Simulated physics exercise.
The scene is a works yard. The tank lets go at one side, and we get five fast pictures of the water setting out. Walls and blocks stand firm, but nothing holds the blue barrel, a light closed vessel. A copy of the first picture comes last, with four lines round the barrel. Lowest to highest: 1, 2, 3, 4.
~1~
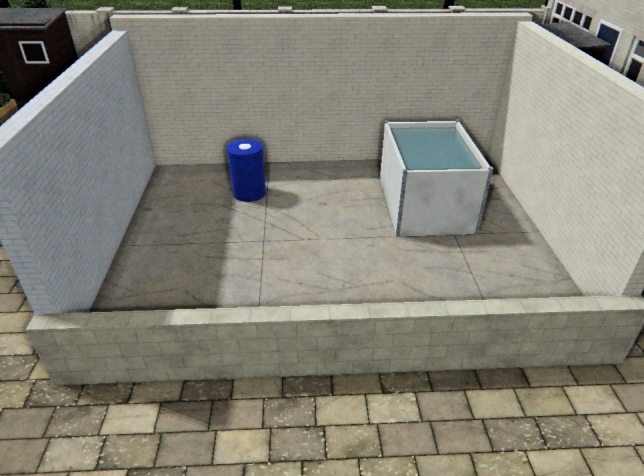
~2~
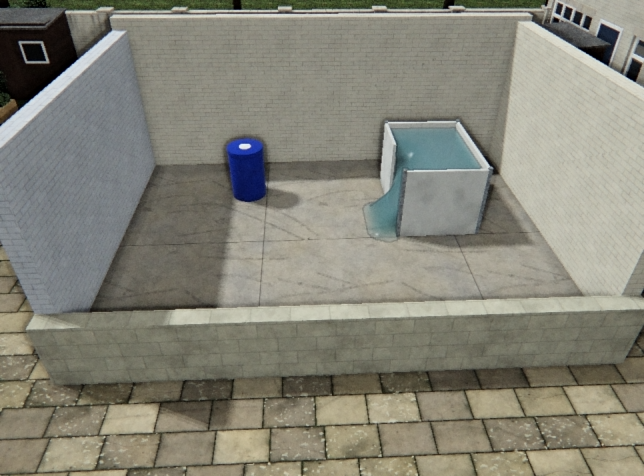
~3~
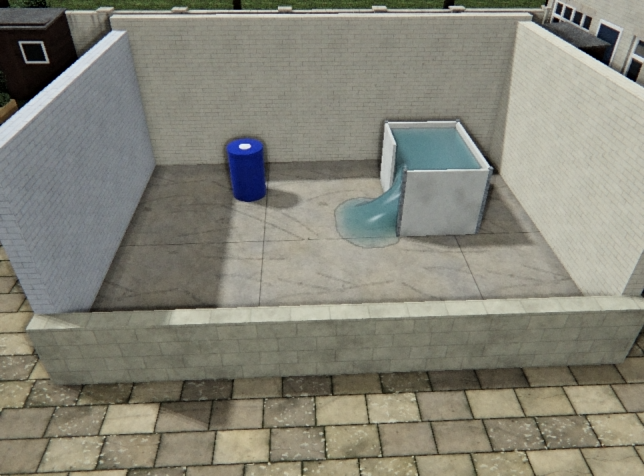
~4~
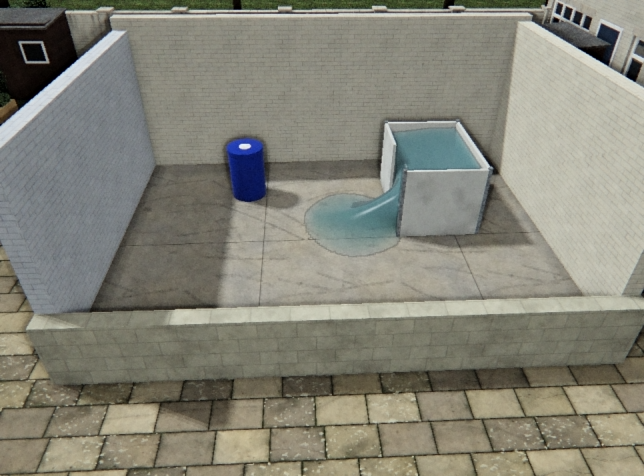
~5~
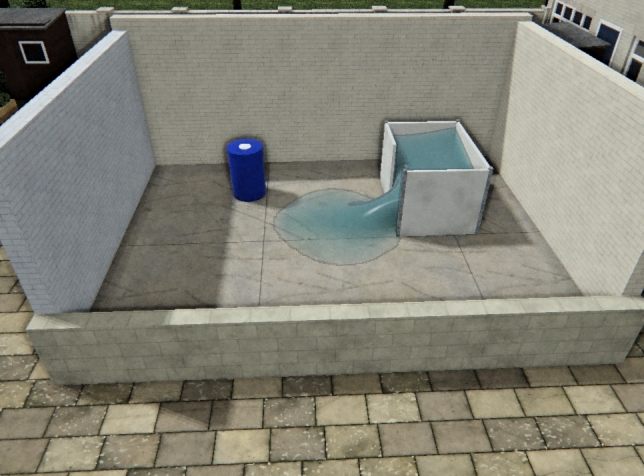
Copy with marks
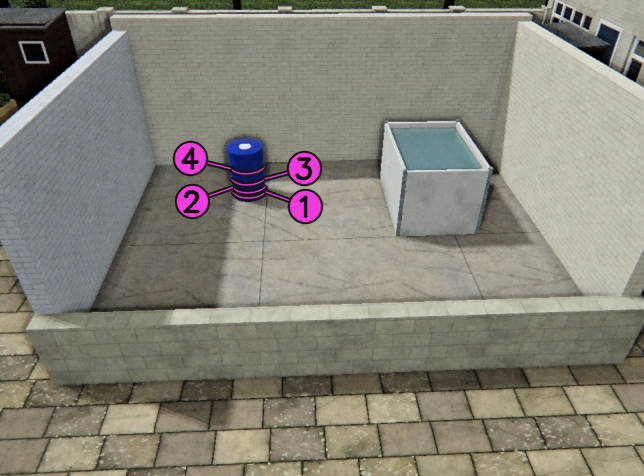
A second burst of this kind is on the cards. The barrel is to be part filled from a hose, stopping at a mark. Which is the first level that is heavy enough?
3 is the one.
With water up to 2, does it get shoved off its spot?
Yes, it does.
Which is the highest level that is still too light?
It is 2.
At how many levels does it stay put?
Two of them.
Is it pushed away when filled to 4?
No.
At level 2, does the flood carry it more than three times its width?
No, it does not.
On the marked copy, 1 at (248, 198); 2 at (248, 192); 3 at (247, 184); 4 at (246, 173); from the bottom up 1, 2, 3, 4.
With 1, it is pushed about twice its own width away.
With 2, it is pushed about its own width away.
With 3, it does not move.
With 4, it does not move.
